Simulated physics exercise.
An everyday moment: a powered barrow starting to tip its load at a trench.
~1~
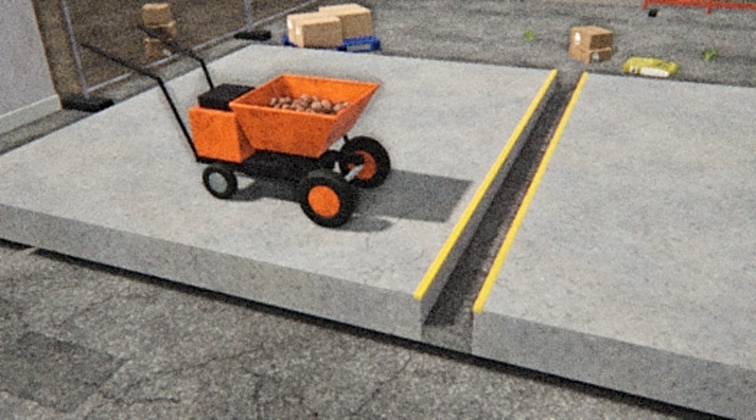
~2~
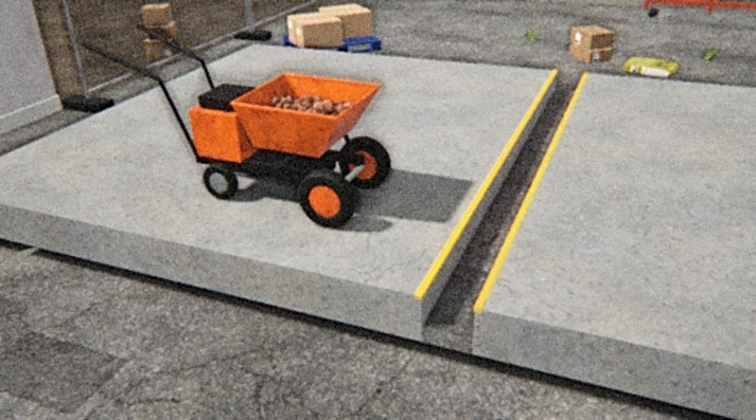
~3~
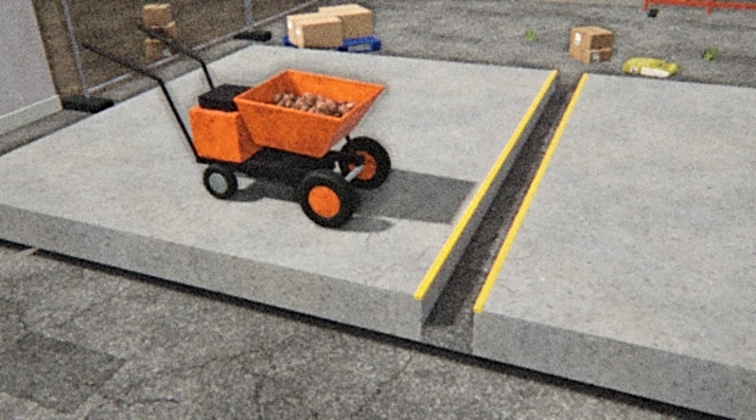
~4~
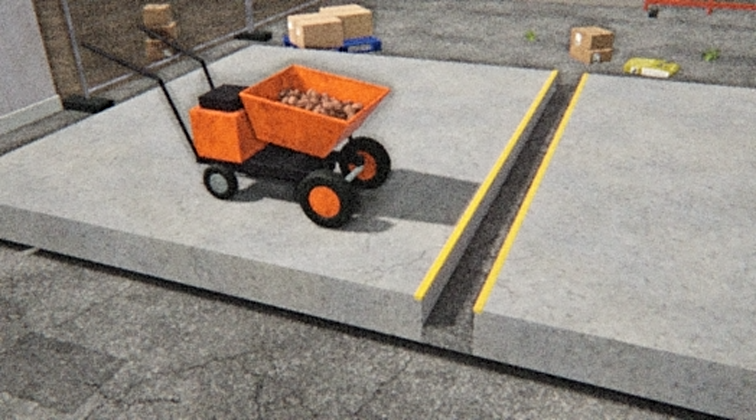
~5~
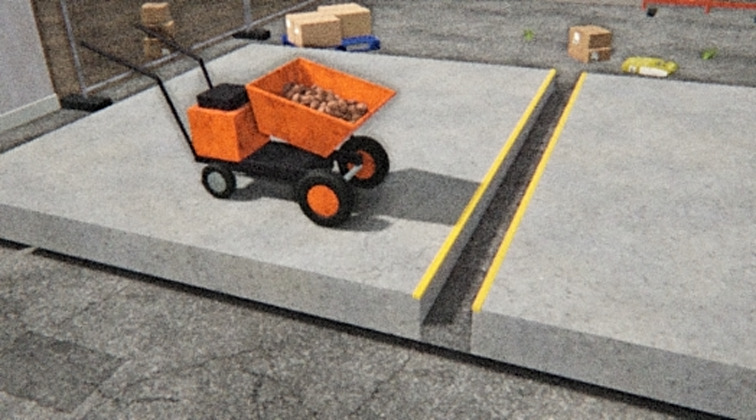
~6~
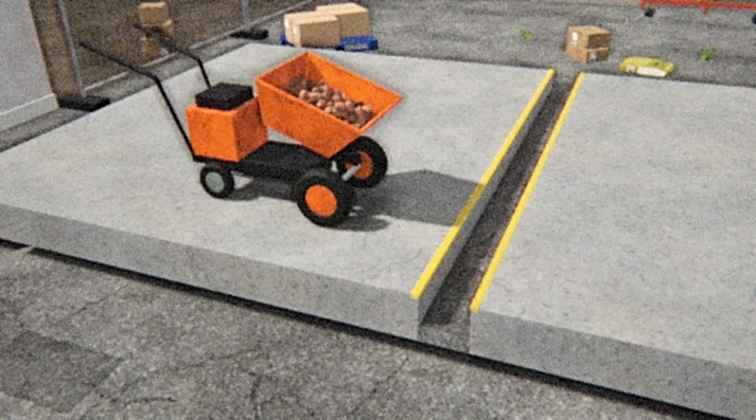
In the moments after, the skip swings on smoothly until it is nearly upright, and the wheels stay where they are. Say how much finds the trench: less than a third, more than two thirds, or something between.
It catches from one third to two thirds.
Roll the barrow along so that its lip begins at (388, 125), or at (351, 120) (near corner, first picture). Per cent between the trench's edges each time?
In turn 70 and 80 in a hundred.
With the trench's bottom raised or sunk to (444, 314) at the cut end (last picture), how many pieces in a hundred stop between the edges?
It comes to 40 per cent or so.
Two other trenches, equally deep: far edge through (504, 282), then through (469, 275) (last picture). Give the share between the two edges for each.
First some 50, then 50 per cent.
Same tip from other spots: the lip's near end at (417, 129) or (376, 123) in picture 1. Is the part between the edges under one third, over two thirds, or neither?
One: Under a third. Two: More than two thirds.
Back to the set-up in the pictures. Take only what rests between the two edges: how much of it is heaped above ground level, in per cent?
Near 0 %.
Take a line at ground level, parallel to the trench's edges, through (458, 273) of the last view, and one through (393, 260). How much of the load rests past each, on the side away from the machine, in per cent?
The first gives 20 %, the second 80 %.
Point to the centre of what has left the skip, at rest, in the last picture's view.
Around (464, 242).
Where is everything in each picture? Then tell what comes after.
In the first frame, lip of the skip at (335, 118), level; top of the load at (309, 112), lumps of rubble; first edge of the trench at (435, 268); far edge at (491, 279), the trench under half as wide as the skip, and about half as deep as wide.
In the second frame, lip of the skip at (337, 119), level; top of the load at (311, 112).
In the third frame, lip of the skip at (341, 121), tipped barely; top of the load at (313, 111).
In the fourth frame, lip of the skip at (348, 124), tipped a little; top of the load at (304, 104).
In the fifth frame, lip of the skip at (354, 127), tipped a little; top of the load at (304, 104).
In the sixth frame, lip of the skip at (362, 133), tipped clearly; top of the load at (300, 99); first edge of the trench at (432, 267); far edge at (488, 278).
Soon, skip tipped steeply; all in the skip.
A while on, skip tipped right over; nearly all in the skip; a stray few short of the trench; a stray few falling.
Towards the end, skip tipped right over; about a third in the skip; about a third short of the trench; about a quarter in or heaped over the trench; a stray few falling.
Finally, skip tipped right over; a small part in the skip; about a third short of the trench; about half in or heaped over the trench; none beyond it.
